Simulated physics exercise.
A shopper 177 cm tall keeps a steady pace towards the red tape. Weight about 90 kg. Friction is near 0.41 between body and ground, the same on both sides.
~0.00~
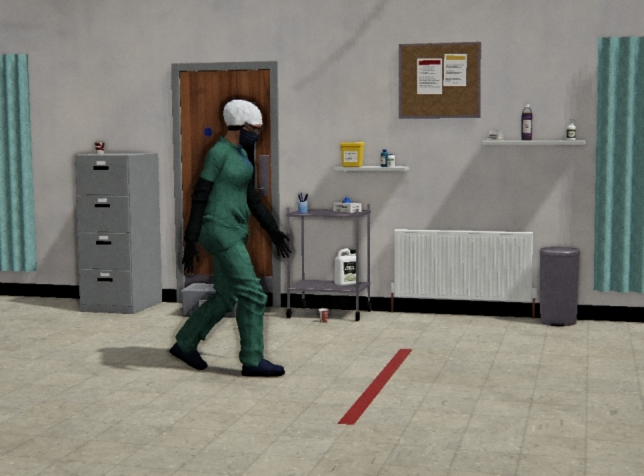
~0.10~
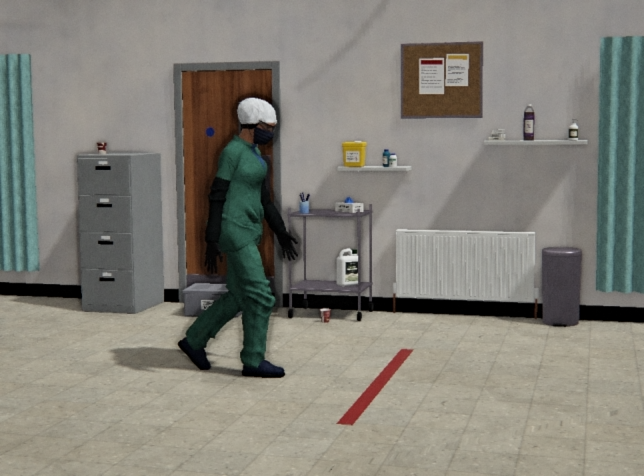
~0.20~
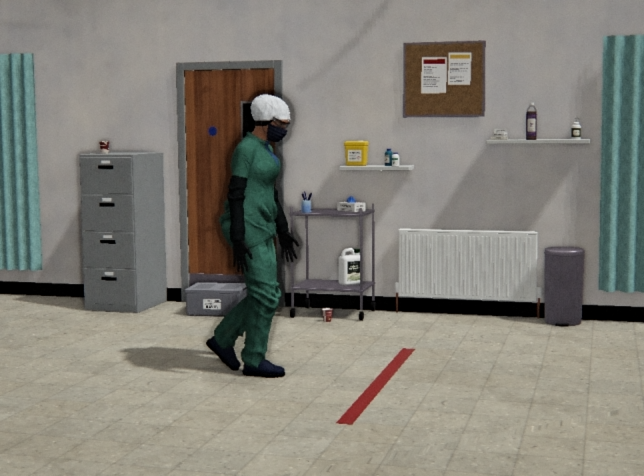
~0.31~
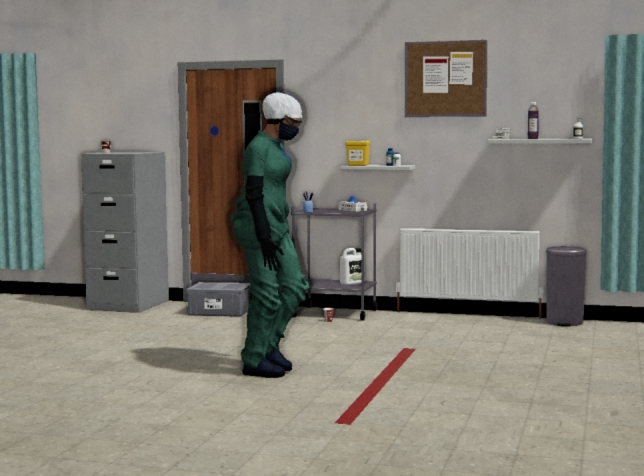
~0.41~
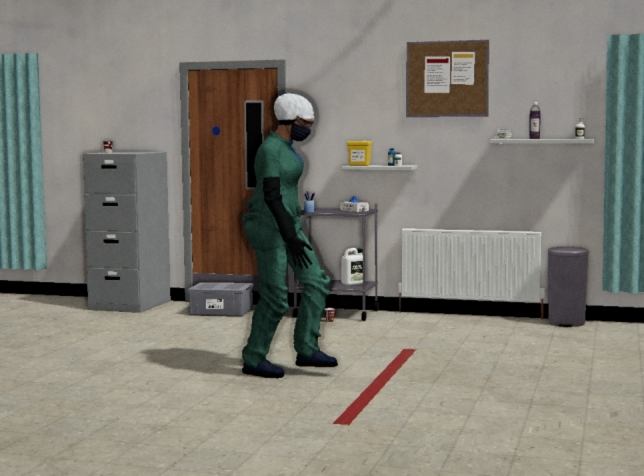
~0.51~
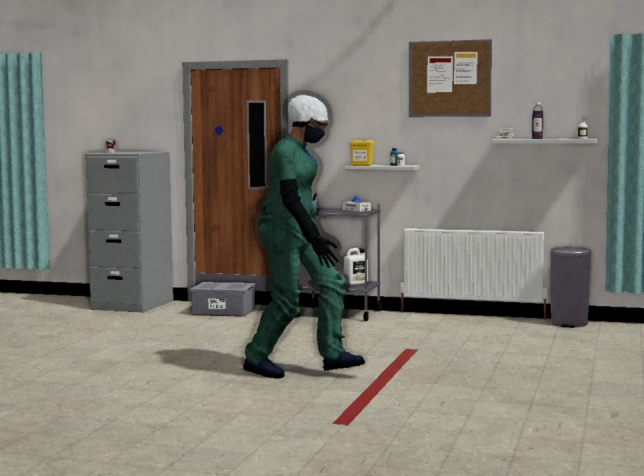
We see a person in green scrubs, a white cap, a dark mask and long black gloves walk steadily rightward past a wooden door and a metal trolley, arms low, drawing nearer to a strip of red floor tape.
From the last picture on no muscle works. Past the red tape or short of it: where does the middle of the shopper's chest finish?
In the end the shopper's chest passes the red tape.
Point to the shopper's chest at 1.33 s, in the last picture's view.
At about (415, 325).
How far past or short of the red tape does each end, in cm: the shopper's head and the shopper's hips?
Shopper's head 40 past, shopper's hips 10 short.
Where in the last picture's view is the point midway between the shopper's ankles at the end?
Around (322, 360).
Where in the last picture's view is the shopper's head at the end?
At about (450, 351).
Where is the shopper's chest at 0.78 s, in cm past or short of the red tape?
Some 30 cm short of it.
After 0.78 s the shopper's chest is 32 cm short of the red tape, near (328, 219) in the last picture's view; the shopper's hips 39 cm short of the red tape.
After 1.03 s the shopper's chest is 12 cm short of the red tape, near (365, 285) in the last picture's view; the shopper's hips 35 cm short of the red tape.
After 1.33 s the shopper's chest is 16 cm past the red tape, near (415, 325) in the last picture's view.
When all is still (2.1 s), shopper's hips stop short of the red tape; shopper's head crosses the red tape; shopper's chest crosses the red tape.
